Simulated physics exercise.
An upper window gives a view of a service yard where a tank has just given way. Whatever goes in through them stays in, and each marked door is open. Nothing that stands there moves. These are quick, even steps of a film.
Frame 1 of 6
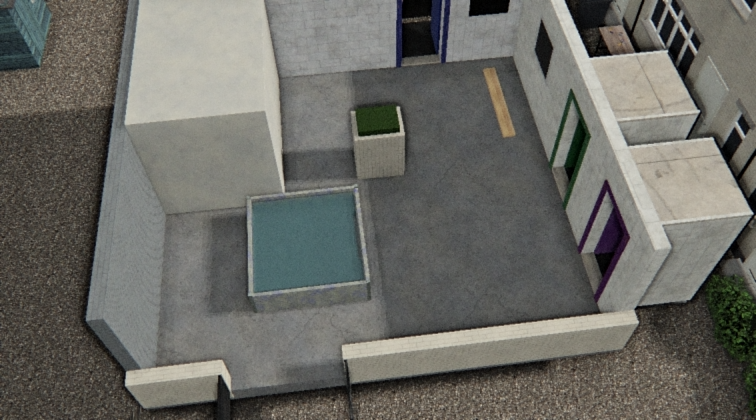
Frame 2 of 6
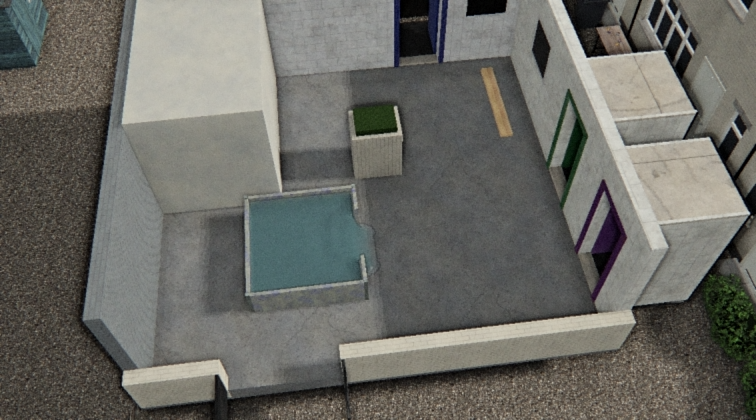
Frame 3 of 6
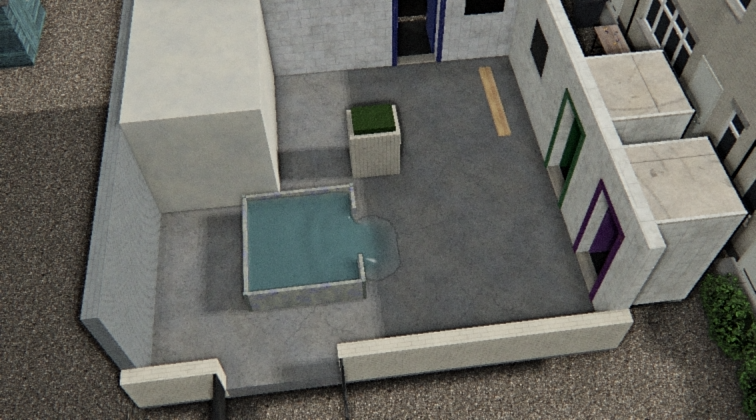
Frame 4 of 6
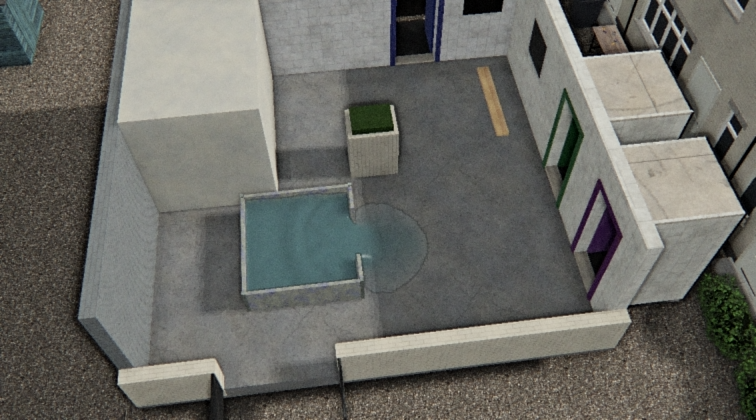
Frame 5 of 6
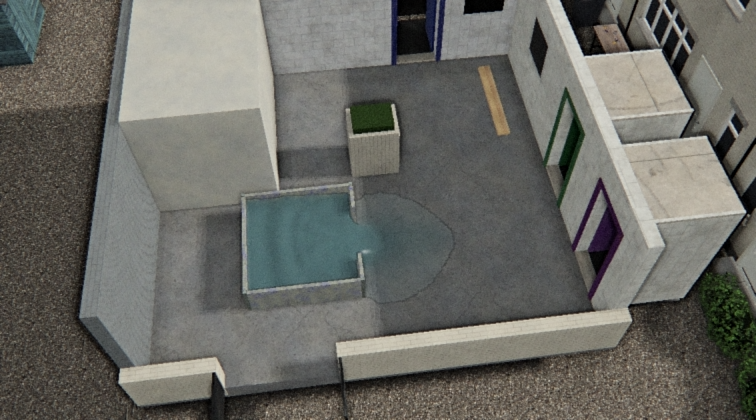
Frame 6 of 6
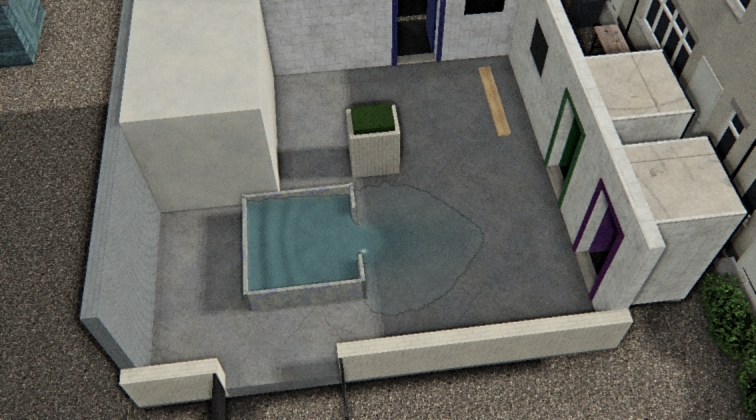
Water pours from a gap in the tank's right side and spreads rightward across the grey yard.
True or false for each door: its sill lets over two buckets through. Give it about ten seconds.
The purple door true; the green door true; the blue door false.
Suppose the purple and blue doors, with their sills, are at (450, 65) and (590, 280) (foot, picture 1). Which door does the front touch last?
The door marked purple.
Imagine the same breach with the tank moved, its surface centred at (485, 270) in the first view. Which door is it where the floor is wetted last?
Bringing up the rear is the blue-painted one.
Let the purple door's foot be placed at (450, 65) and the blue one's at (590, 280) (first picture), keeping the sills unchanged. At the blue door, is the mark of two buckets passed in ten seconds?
Blue: Comes in high.
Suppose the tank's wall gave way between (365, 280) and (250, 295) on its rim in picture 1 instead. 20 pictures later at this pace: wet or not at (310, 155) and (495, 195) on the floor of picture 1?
Untouched, then untouched.
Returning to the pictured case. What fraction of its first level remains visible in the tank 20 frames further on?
46 percent or thereabouts.
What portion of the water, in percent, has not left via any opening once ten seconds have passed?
I'd put it near 80 %.
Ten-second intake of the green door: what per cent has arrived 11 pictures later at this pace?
About 15 per cent.
A moment on, water covers 25 % of the floor; the purple door not reached, the green door not reached, the blue door not reached.
Next, water covers 40 % of the floor; the purple door over two buckets in, the green door under two buckets in, the blue door not reached.
Then, water covers 45 % of the floor; the purple door far over two buckets in, the green door over two buckets in, the blue door not reached.
Later, water covers 50 % of the floor; the purple door far over two buckets in, the green door far over two buckets in, the blue door wet at the sill, nothing in.
In the end, water covers 70 % of the floor; the purple door far over two buckets in, the green door far over two buckets in, the blue door under two buckets in.
